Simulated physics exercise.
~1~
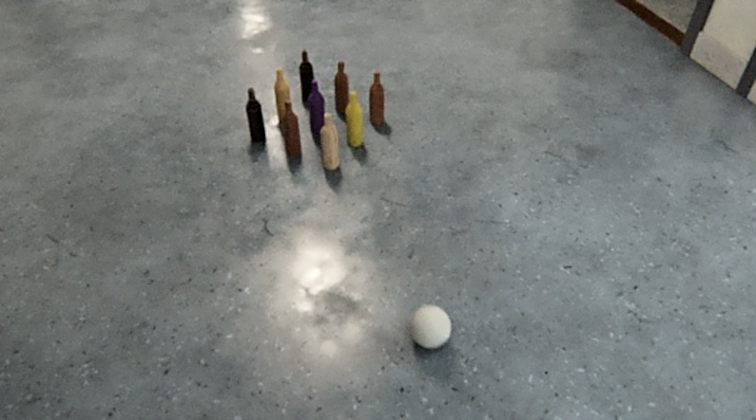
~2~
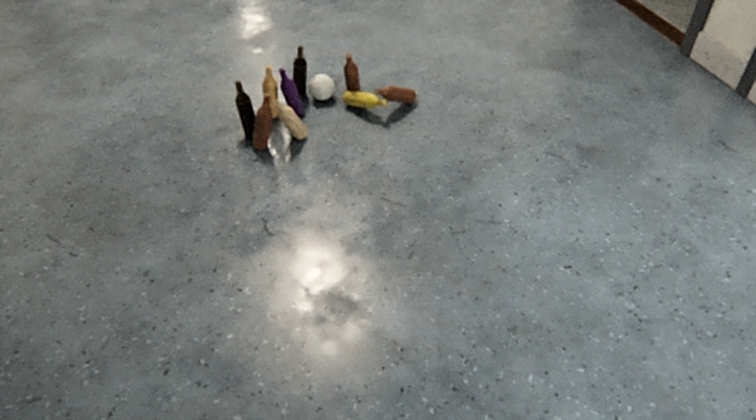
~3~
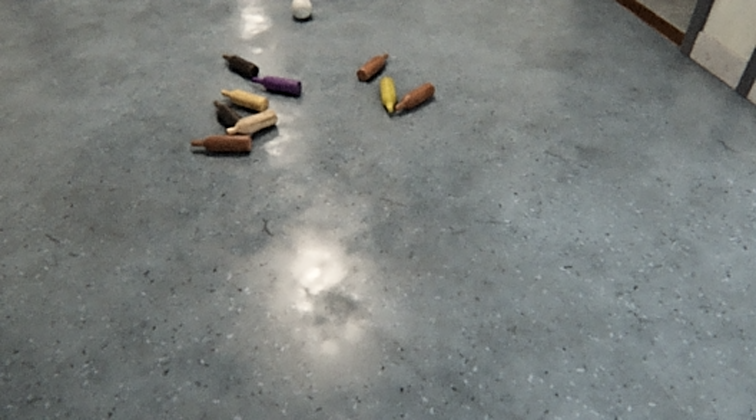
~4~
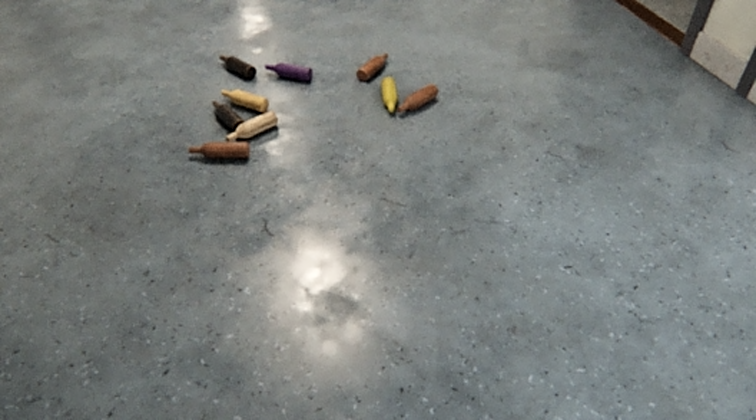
To begin with, nine bottle-shaped skittles in black, brown, tan, purple and yellow stand in a diamond on a shiny, speckled grey floor, with a pale ball nearer the viewer. The ball rolls away and slightly left into the group, knocking the yellow skittle and a brown one on the right flat while others lean. It carries on through toward the back as the remaining skittles topple, the purple one among them. The ball then passes out of view beyond the far edge. All nine skittles end up lying scattered on the floor, most of them to the left.
